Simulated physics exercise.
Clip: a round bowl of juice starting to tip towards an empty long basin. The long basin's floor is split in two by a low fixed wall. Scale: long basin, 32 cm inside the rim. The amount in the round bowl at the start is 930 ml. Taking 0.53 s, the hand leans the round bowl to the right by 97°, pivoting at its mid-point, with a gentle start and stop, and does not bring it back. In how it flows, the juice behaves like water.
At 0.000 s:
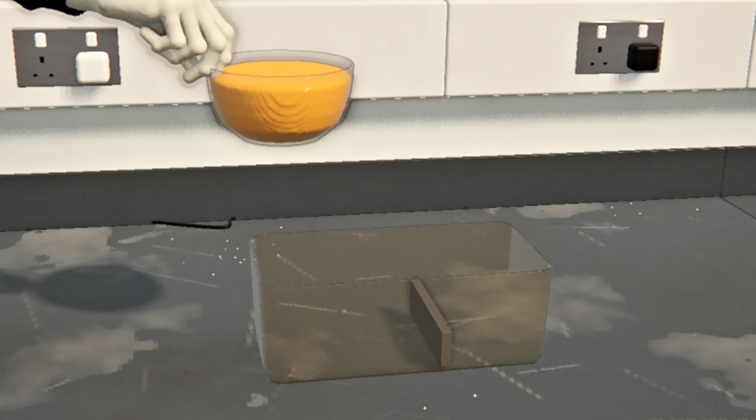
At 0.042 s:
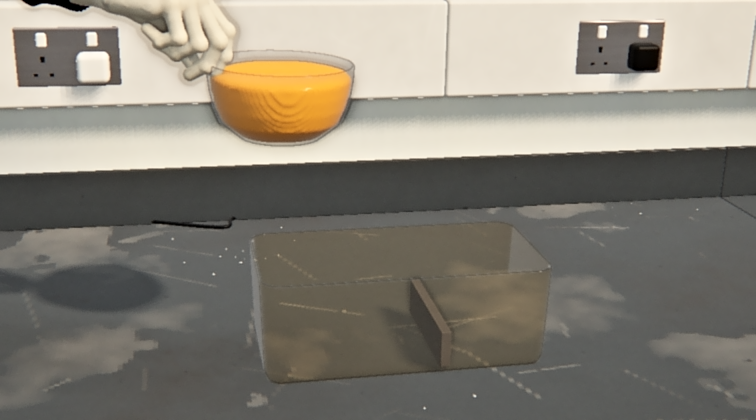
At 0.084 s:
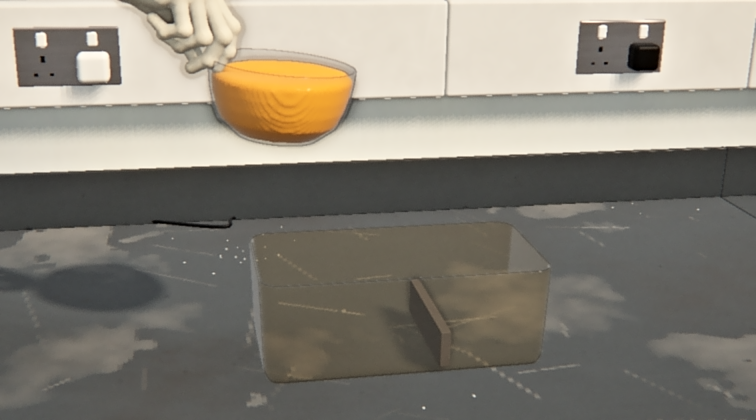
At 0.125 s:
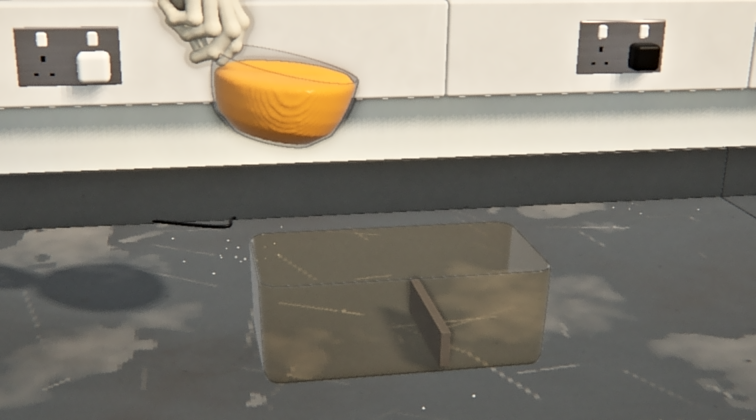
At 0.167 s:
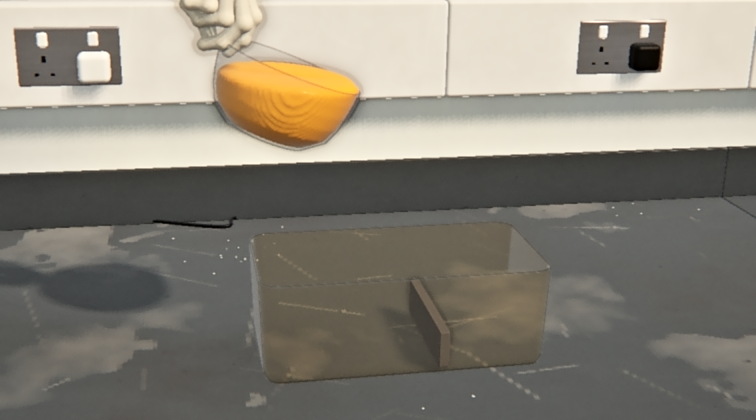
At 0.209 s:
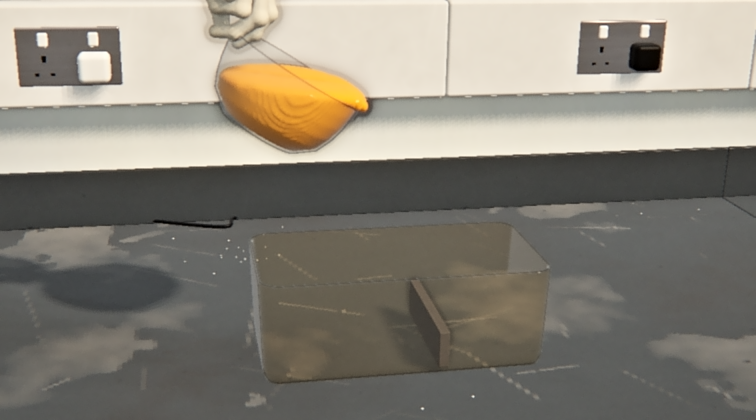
A glass bowl of bright orange liquid, held by a pale, skeletal-looking hand at upper left, hangs above a dark, scuffed worktop, seen from slightly above by a still camera. Below it sits an empty, see-through brownish basin with a low upright divider, before a white wall with two sockets. The hand leans the bowl steadily rightward, and the liquid shifts to the right rim and begins slipping over.
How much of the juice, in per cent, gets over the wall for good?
18 %.
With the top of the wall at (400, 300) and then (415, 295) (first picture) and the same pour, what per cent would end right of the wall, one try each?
Around 55 and 35 percent, in that order.
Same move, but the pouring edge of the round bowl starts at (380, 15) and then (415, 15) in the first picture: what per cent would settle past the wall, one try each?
Try 1: 50 %; try 2: 70 %.
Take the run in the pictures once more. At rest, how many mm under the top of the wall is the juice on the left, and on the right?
For the left, around 20 mm; for the right, around 34 mm.
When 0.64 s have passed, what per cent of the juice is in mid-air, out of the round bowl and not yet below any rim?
Roughly 10 %.
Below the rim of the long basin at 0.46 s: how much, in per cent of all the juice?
Around 20 percent.
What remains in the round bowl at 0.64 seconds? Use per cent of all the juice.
Near 4 percent, more or less.
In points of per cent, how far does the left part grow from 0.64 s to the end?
I'd put it at some 6 percent.
Then, 0.46 s in, the tilt is 92° and 23 per cent is still to pour, 16 is left of the wall and 4 right of it.
Then, 0.64 s in, the tilt is 97° and 4 per cent is still to pour, 69 is left of the wall and 17 right of it.
Then, 0.82 s in, the tilt is 97° and 0 per cent is still to pour, 72 is left of the wall and 17 right of it.
Then, 1.03 s in, the tilt is 97° and 0 per cent is still to pour, 75 is left of the wall and 18 right of it.
Finally, 75 per cent lies left of the wall, 18 right of it and 6 outside.
